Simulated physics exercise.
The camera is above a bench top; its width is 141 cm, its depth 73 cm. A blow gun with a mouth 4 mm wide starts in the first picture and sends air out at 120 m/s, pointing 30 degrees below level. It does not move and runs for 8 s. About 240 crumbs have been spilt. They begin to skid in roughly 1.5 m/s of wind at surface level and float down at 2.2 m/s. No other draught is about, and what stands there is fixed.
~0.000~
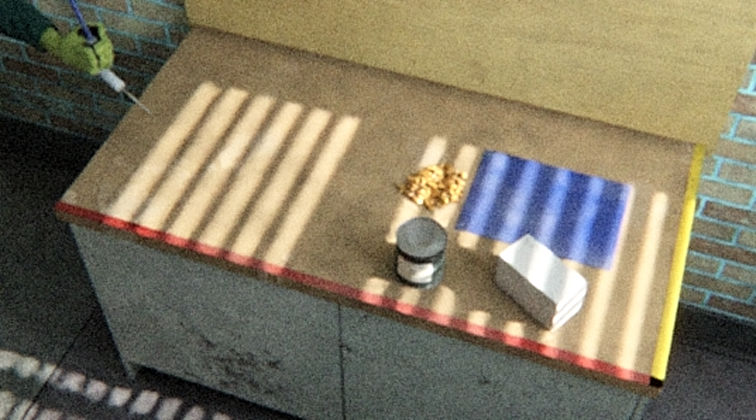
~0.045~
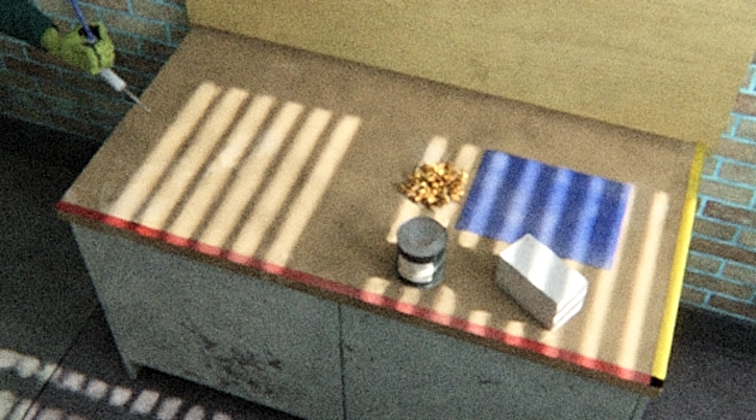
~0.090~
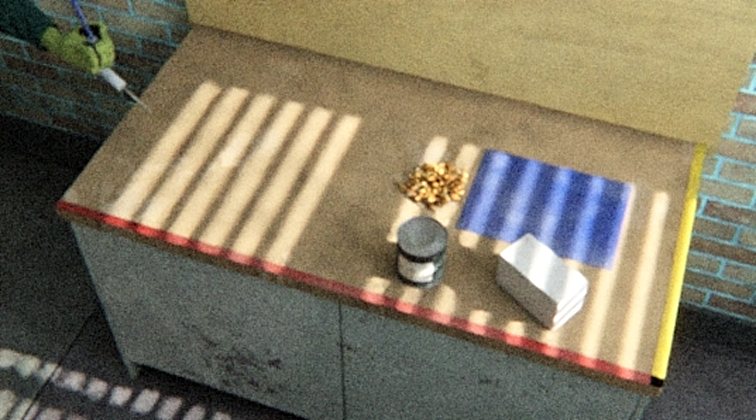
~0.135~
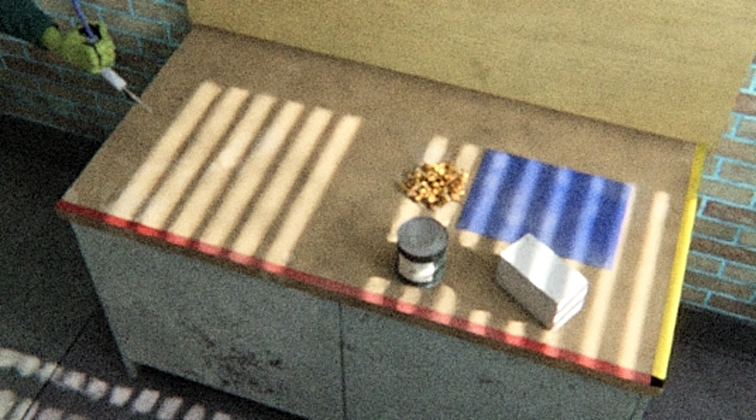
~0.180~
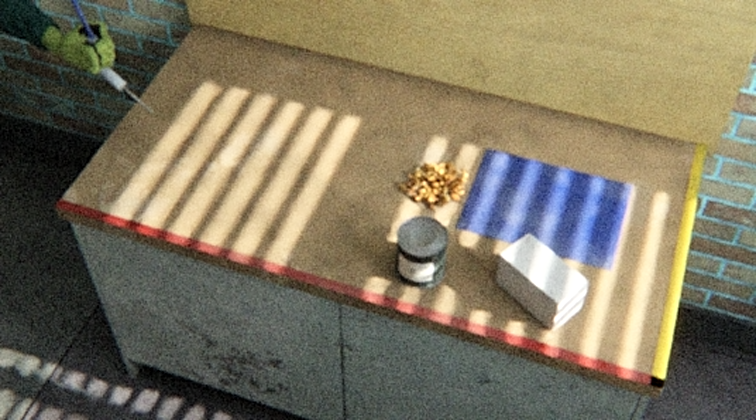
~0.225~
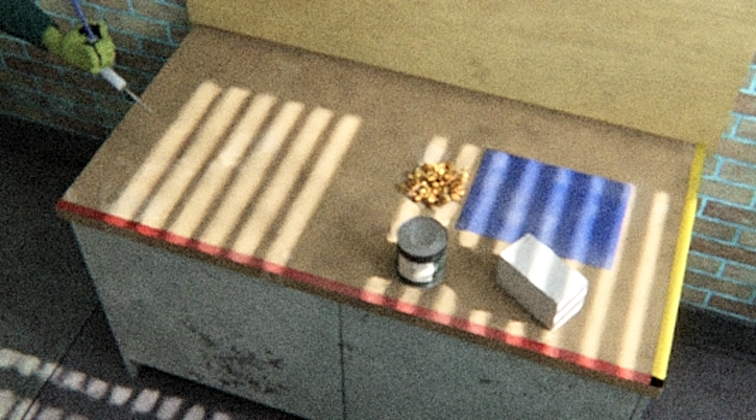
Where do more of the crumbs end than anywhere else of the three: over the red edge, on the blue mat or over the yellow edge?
The biggest group is at the yellow one.
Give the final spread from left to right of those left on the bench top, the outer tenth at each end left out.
About 20 cm.
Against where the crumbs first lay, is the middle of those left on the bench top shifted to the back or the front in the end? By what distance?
To the back, by about 15 cm.
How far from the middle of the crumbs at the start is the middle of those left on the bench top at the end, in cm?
About 55 cm.
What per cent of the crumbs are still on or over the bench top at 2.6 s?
About 50 %.
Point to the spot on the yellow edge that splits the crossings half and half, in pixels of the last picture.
At about (687, 255).
After 1.6 s the count stands so, 22 % are over the yellow edge, 15 % on the blue mat and 0 % over the red edge; the middle of those still in play is near (640, 207).
After 2.6 s the count stands so, 52 % are over the yellow edge, 7 % on the blue mat and 0 % over the red edge; the middle of those still in play is near (646, 200).
After 4.4 s the count stands so, 60 % are over the yellow edge, 5 % on the blue mat and 0 % over the red edge; the middle of those still in play is near (651, 204).
After 8.0 s, at the end, 71 % are over the yellow edge, 3 % on the blue mat and 0 % over the red edge; the middle of those still in play is near (663, 199).
